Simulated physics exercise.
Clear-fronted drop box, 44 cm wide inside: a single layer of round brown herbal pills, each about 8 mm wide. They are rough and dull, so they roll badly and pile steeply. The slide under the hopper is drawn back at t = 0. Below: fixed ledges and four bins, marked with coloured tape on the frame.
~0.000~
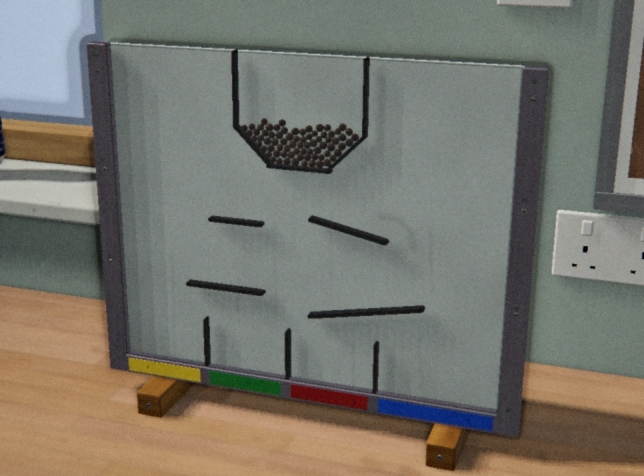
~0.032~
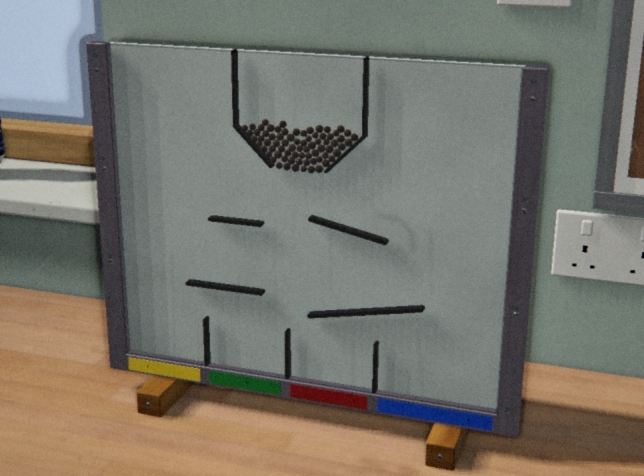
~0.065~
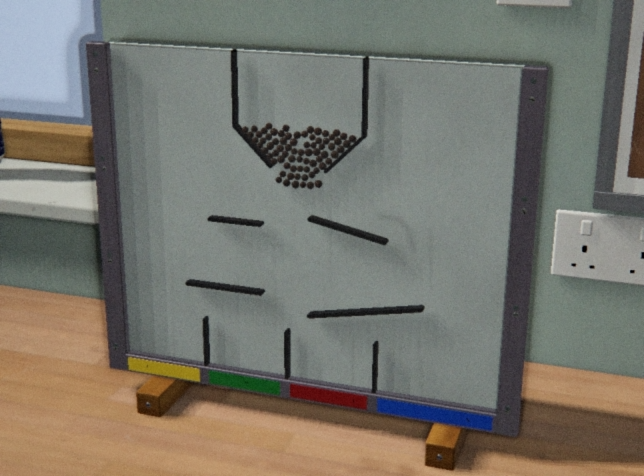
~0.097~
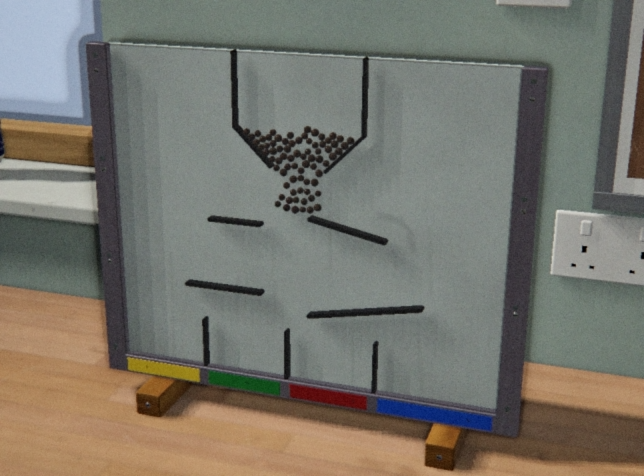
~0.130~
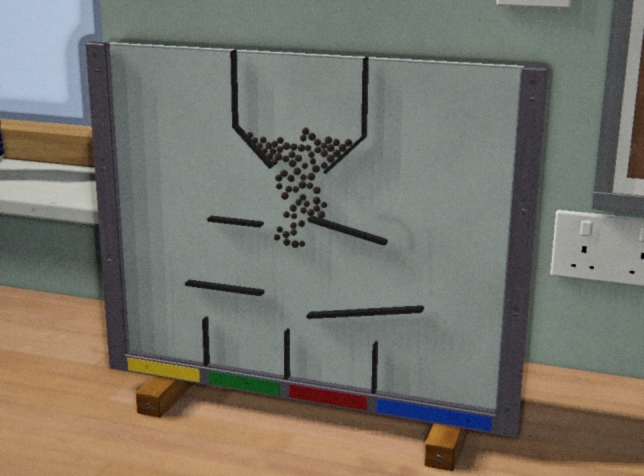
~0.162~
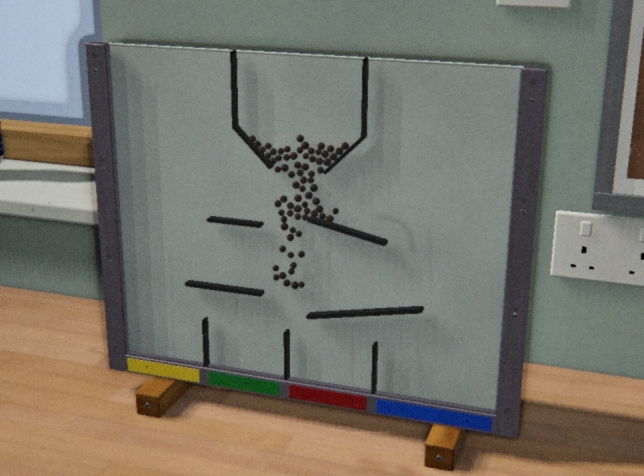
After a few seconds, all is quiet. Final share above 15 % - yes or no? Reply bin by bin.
Yellow: No; red: Yes; blue: No; green: Yes.
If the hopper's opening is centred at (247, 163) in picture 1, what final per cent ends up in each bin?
Result: Yellow bin = 20; red bin = 40; blue bin = 0; green bin = 15.
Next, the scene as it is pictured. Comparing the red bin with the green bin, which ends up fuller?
Answer: The green bin.
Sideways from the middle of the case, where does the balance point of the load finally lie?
It sits around 2 cm left of centre.
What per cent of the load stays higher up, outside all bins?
Estimated share: Some 0 %.
By 0.24 s 95 % have left the hopper; down in the bins, red 10 %, green 10 %.
By 0.34 s 100 % have left the hopper; down in the bins, red 20 %, green 35 %.
By 0.55 s 100 % have left the hopper; down in the bins, red 30 %, blue 5 %, green 55 %.
All still by 2.4 s, yellow 0 %, red 40 %, blue 5 %, green 55 %.
